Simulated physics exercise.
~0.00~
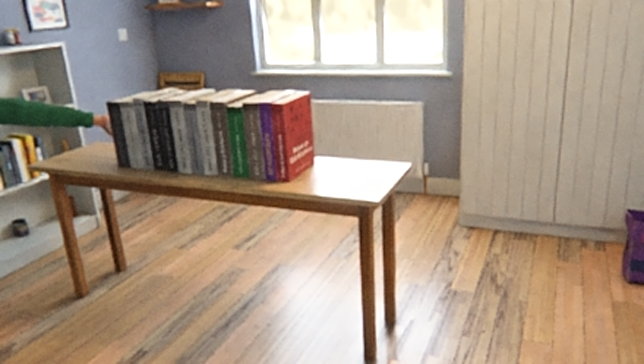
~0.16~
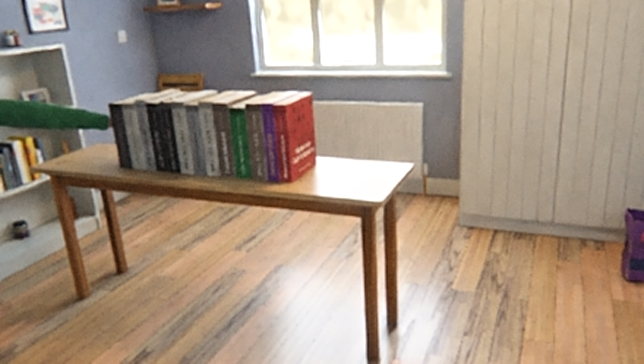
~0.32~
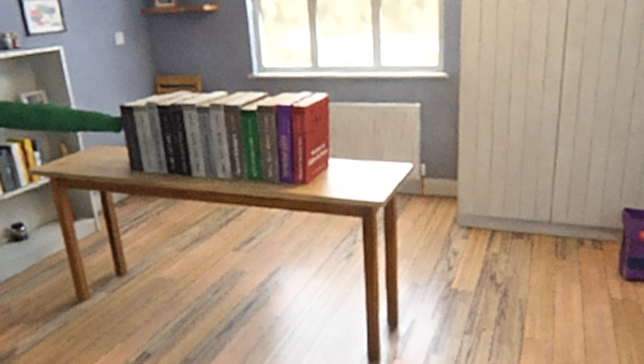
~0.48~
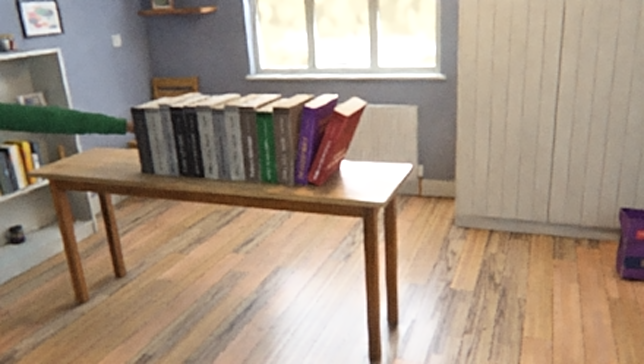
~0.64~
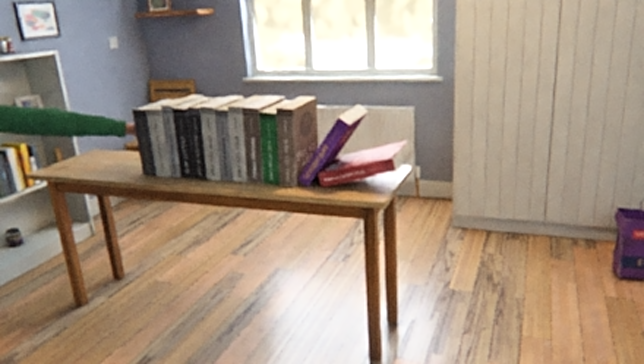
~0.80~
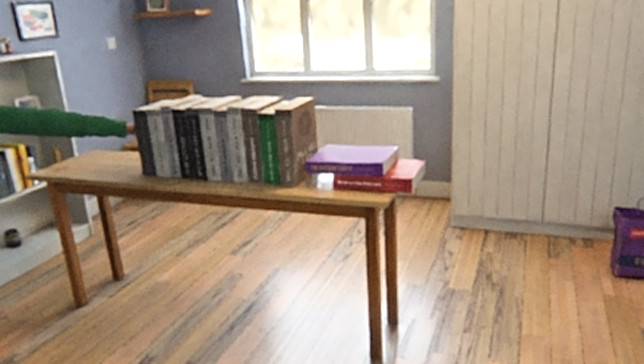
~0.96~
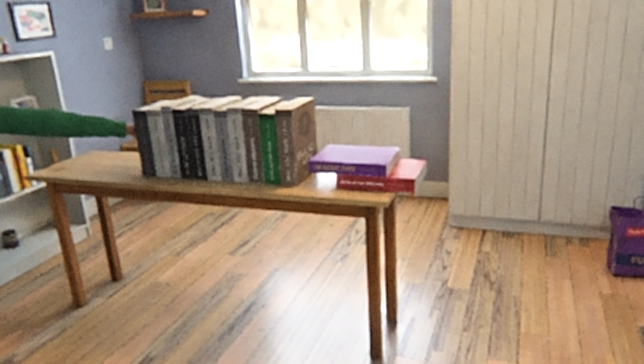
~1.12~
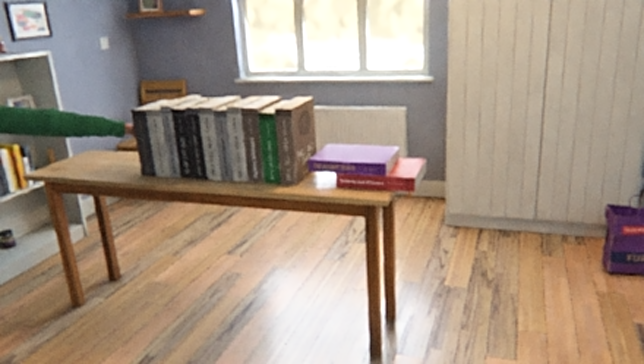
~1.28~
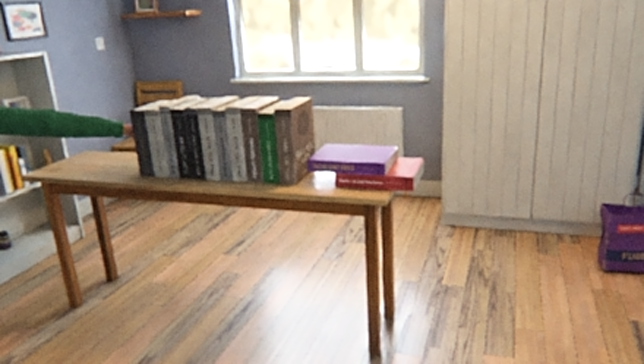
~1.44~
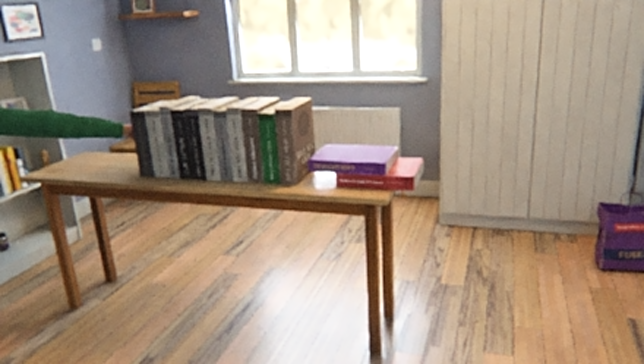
A green-sleeved arm reaches in from the left towards a row of upright books on a wooden table, seen from the front and slightly above in a room with a window, pale shelves and a wood floor. Grey and black books fill most of the row, with green, purple and red ones towards the right. The arm pushes the row to the right, and the red book tips over, followed by the purple one. The red book lands flat near the table's right end, and the purple one comes to rest flat, partly over it. The others stay upright, the green one included, and nothing falls off.
